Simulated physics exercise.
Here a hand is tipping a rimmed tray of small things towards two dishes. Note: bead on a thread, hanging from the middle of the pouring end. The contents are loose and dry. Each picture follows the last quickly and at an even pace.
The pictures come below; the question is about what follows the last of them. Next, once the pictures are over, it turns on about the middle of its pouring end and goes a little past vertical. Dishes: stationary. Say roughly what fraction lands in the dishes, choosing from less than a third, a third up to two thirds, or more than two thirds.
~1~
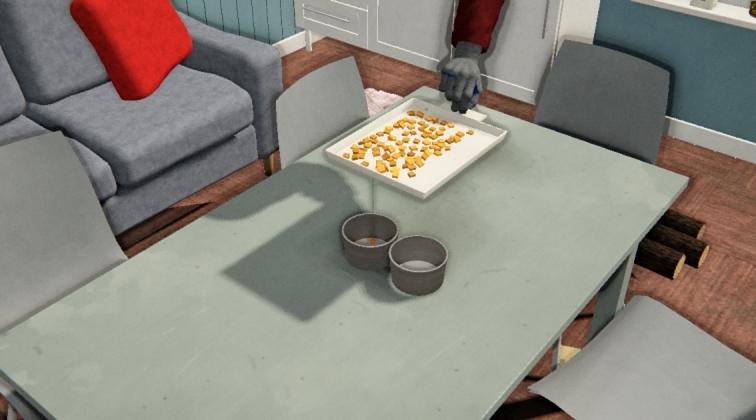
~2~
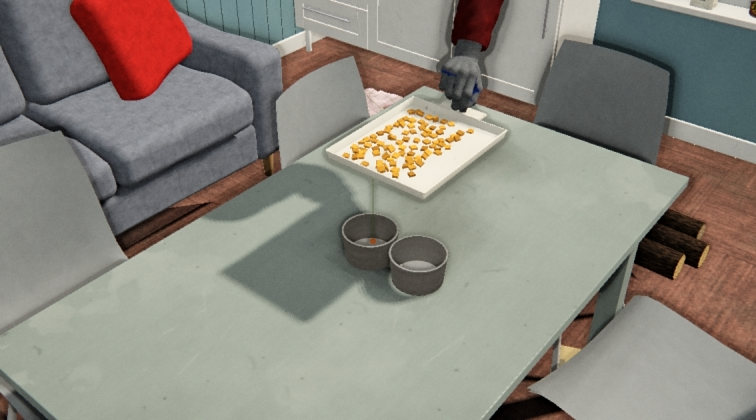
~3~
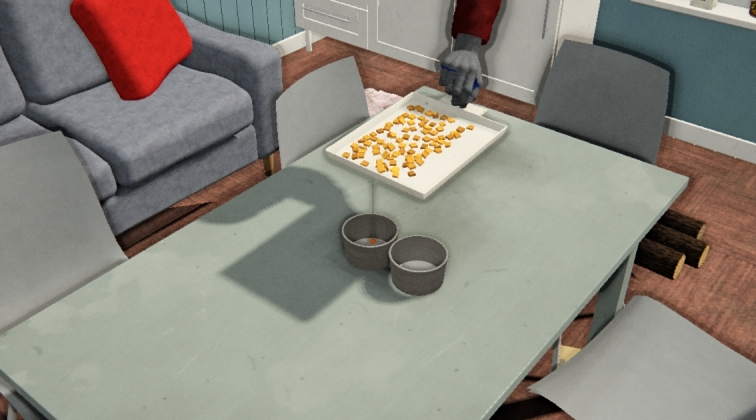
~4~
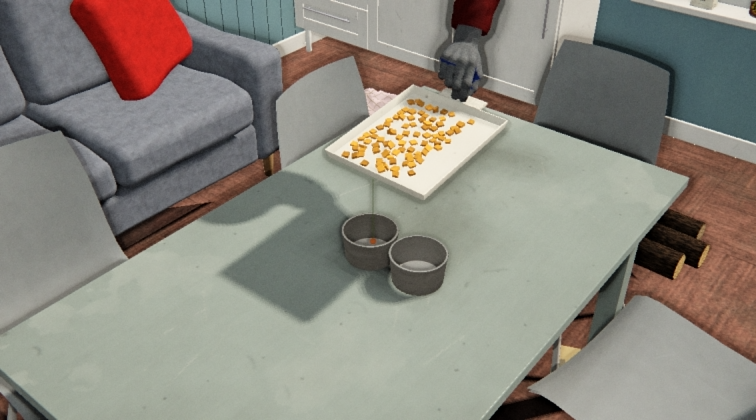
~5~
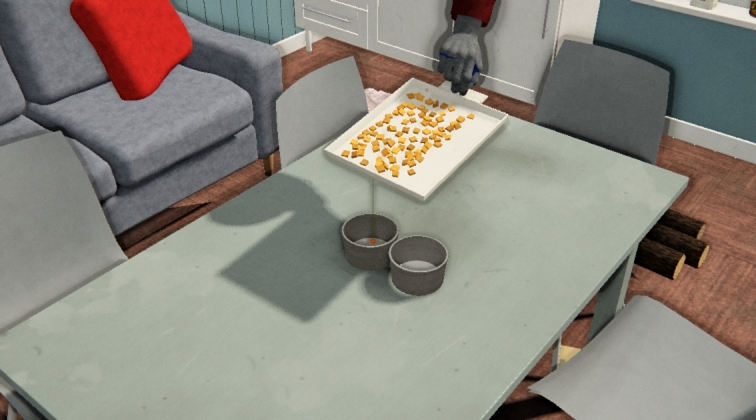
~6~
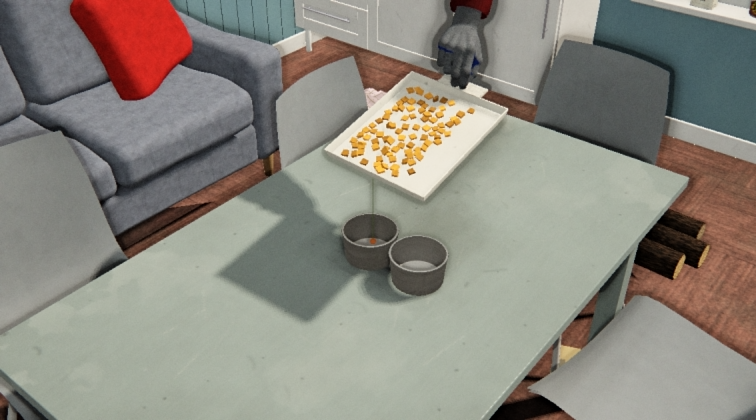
I would say less than a third.
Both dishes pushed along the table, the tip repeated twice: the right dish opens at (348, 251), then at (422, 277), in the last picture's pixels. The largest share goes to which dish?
Try one: The rightmost one; try two: The rightmost one.
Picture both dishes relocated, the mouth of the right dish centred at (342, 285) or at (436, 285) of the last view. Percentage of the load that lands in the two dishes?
Approximately 10 percent, followed by approximately 60 percent.
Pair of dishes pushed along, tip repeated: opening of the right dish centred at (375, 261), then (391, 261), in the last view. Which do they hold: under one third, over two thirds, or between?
Where the dishes stand first, the middle third; where they stand second, between a third and two thirds.
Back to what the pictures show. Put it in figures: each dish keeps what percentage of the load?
So the left dish gets 0 % of the load, while the right one gets 0 %.
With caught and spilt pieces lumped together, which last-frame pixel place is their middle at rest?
I'd place the middle at about (370, 301).
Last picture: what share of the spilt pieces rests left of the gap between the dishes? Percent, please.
80 per cent, about.
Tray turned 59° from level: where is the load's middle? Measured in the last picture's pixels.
Somewhere near pixel (387, 159).
Soon after the last picture, tray tipped steeply; nearly all on the tray; a stray few in the air.
A little later, tray tipped right over; most on the tray; a small part outside both; a small part in the air.
Later still, tray tipped past a quarter turn; a small part in the right dish; nearly all outside both.
At rest, tray tipped past a quarter turn; a small part in the right dish; none in the left dish; nearly all outside both.
